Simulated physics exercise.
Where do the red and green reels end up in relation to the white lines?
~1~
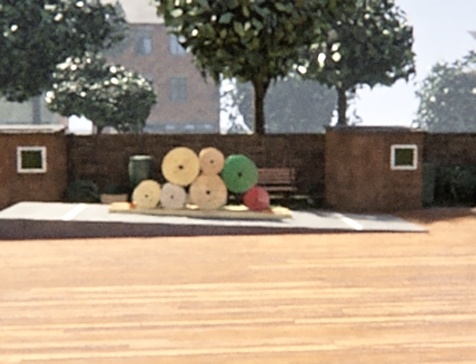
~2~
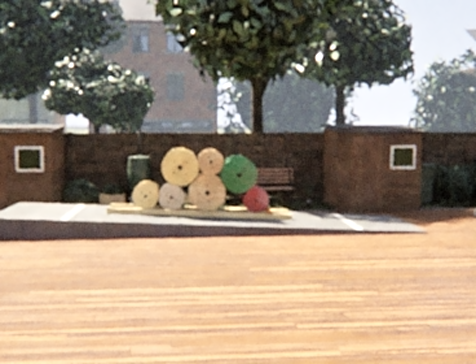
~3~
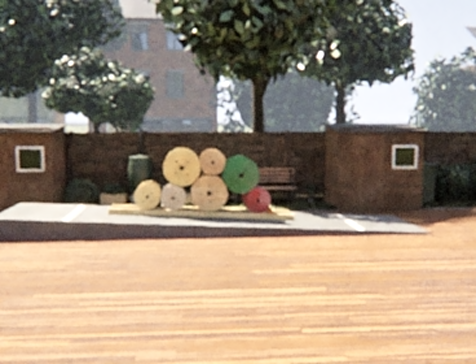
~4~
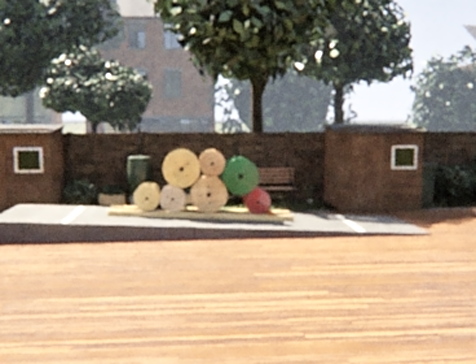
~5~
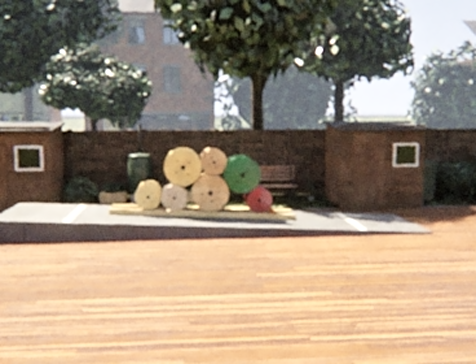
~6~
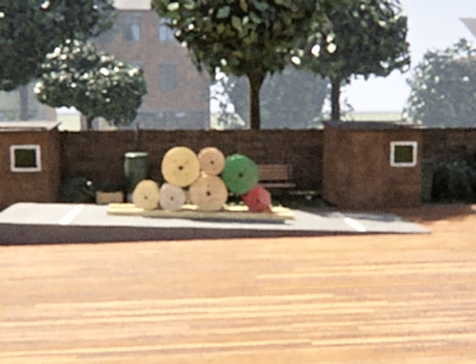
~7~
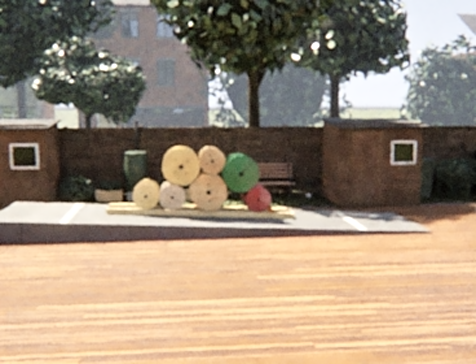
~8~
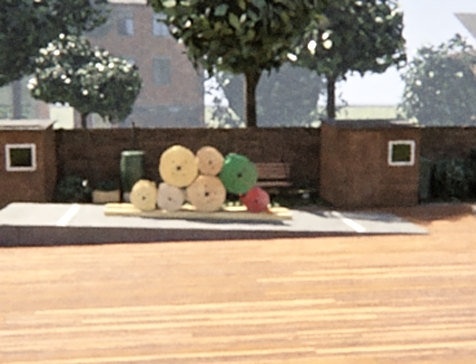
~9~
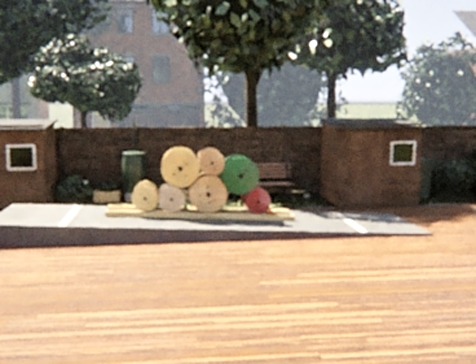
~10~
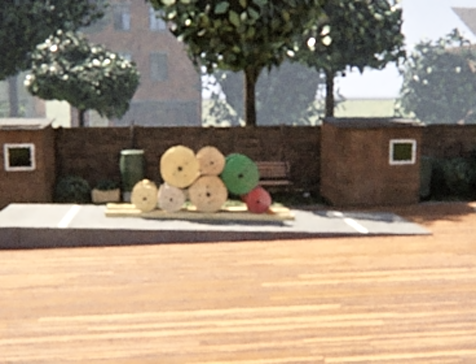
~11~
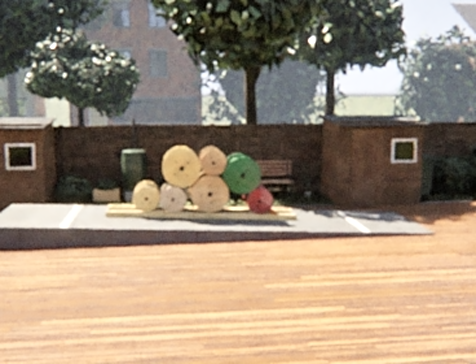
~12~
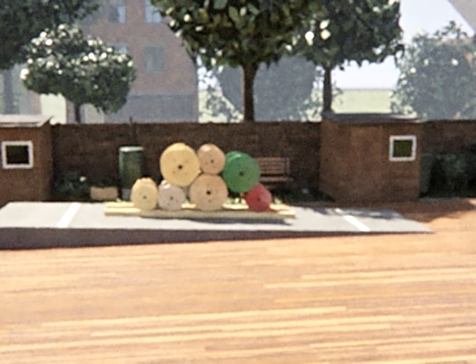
Both end up between the white lines, with neither crossing one. The red reel stays at the right end of the bottom row, and the green one stays up on the stack.
